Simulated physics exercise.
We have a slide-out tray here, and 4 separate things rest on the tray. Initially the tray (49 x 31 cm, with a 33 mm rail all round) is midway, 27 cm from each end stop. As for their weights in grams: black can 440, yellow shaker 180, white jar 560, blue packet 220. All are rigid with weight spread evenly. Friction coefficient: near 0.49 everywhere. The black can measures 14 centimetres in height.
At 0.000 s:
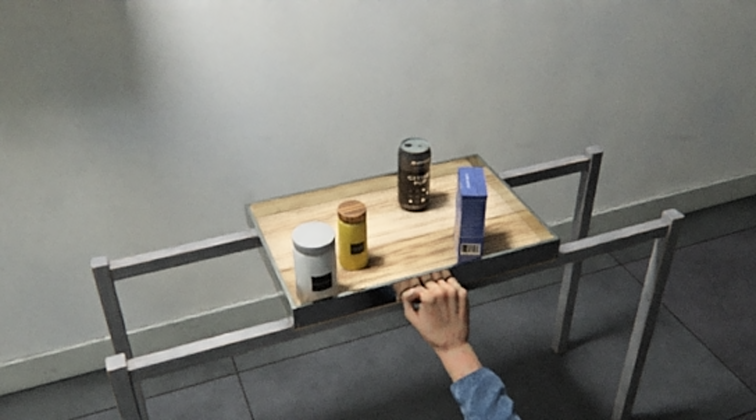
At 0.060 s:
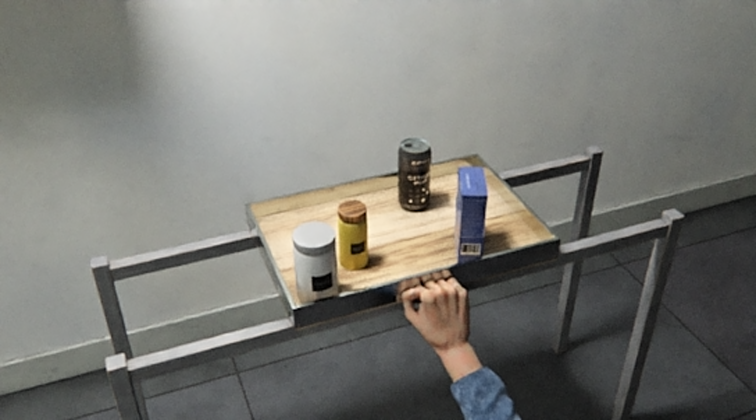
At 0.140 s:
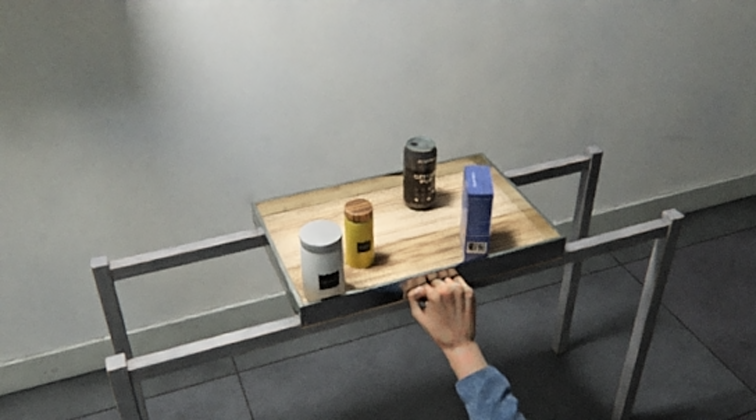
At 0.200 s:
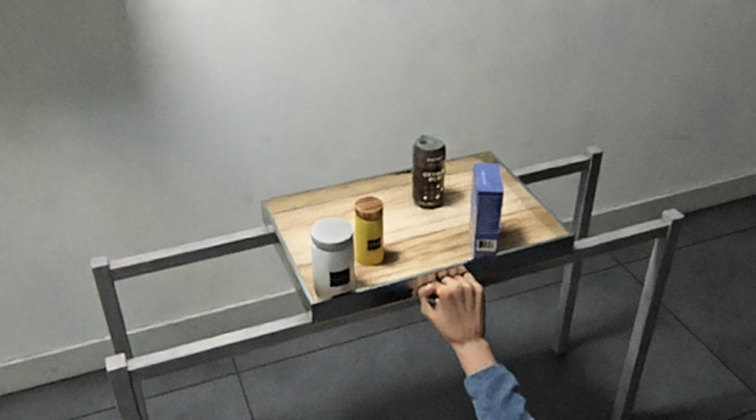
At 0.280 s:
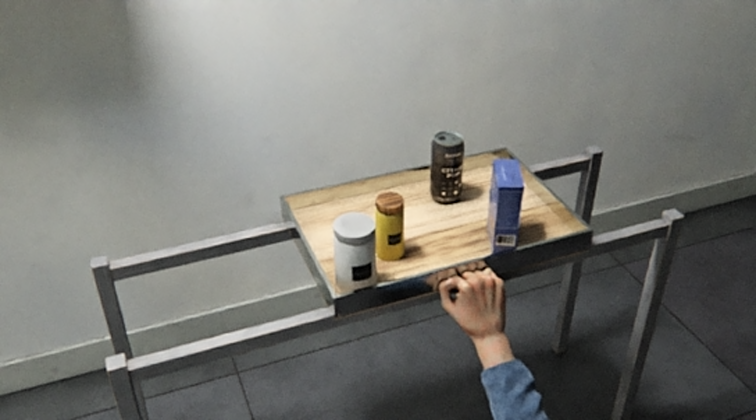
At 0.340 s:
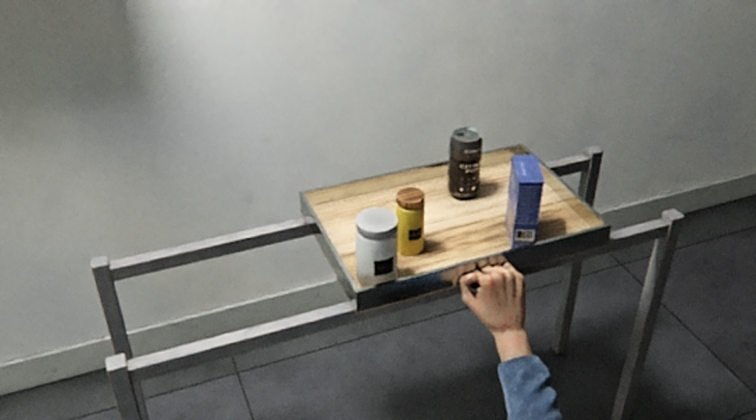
A wooden tray carrying a black can, a yellow shaker, a white jar and a blue packet sits still at first on a metal frame, a hand at its front edge. The hand then slides the tray steadily to the right along the rails, and all four items ride along with it, upright.
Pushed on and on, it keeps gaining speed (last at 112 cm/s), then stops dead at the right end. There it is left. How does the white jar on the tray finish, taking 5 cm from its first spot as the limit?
The white jar goes past the limit.
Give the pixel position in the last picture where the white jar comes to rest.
Near (509, 217).
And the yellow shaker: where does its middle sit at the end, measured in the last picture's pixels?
Look near (554, 201) and you'll find it.
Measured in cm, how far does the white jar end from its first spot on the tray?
About 10 cm.
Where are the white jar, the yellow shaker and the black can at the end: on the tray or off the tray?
When everything stops, the white jar is still in bounds, the yellow shaker is still in bounds, and the black can is out of bounds.
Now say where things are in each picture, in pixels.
Tray midway; white jar (316, 265); black can (414, 175), in the first frame.
Tray midway; blue packet (470, 215); black can (414, 175), in the second frame.
Tray has slid 1 cm right; yellow shaker (359, 234); blue packet (476, 214), in the third frame.
Tray has slid 3 cm right; black can (429, 172); yellow shaker (369, 231), in the fourth frame.
Tray has slid 7 cm right; blue packet (505, 207); black can (447, 168), in the fifth frame.
Tray has slid 11 cm right; white jar (377, 249); yellow shaker (410, 222), in the sixth frame.
After 0.64 s, tray has slid 27 cm right; white jar 4° off upright near (507, 216); yellow shaker 36° off upright; blue packet 30° off upright.
After 0.84 s, tray has slid 27 cm right; blue packet now off the tray; white jar 12° off upright near (516, 212); black can 62° off upright.
After 1.14 s, tray has slid 27 cm right; black can now off the tray; white jar moved 10 cm near (508, 217); yellow shaker on its side.
After 1.34 s, tray has slid 27 cm right; white jar moved 10 cm near (509, 217); yellow shaker on its side.
In the end (1.6 s), off the tray, black can and blue packet; toppled on the tray, yellow shaker; not toppled but over 5 cm from the start, white jar. In the last view, white jar near (509, 217).
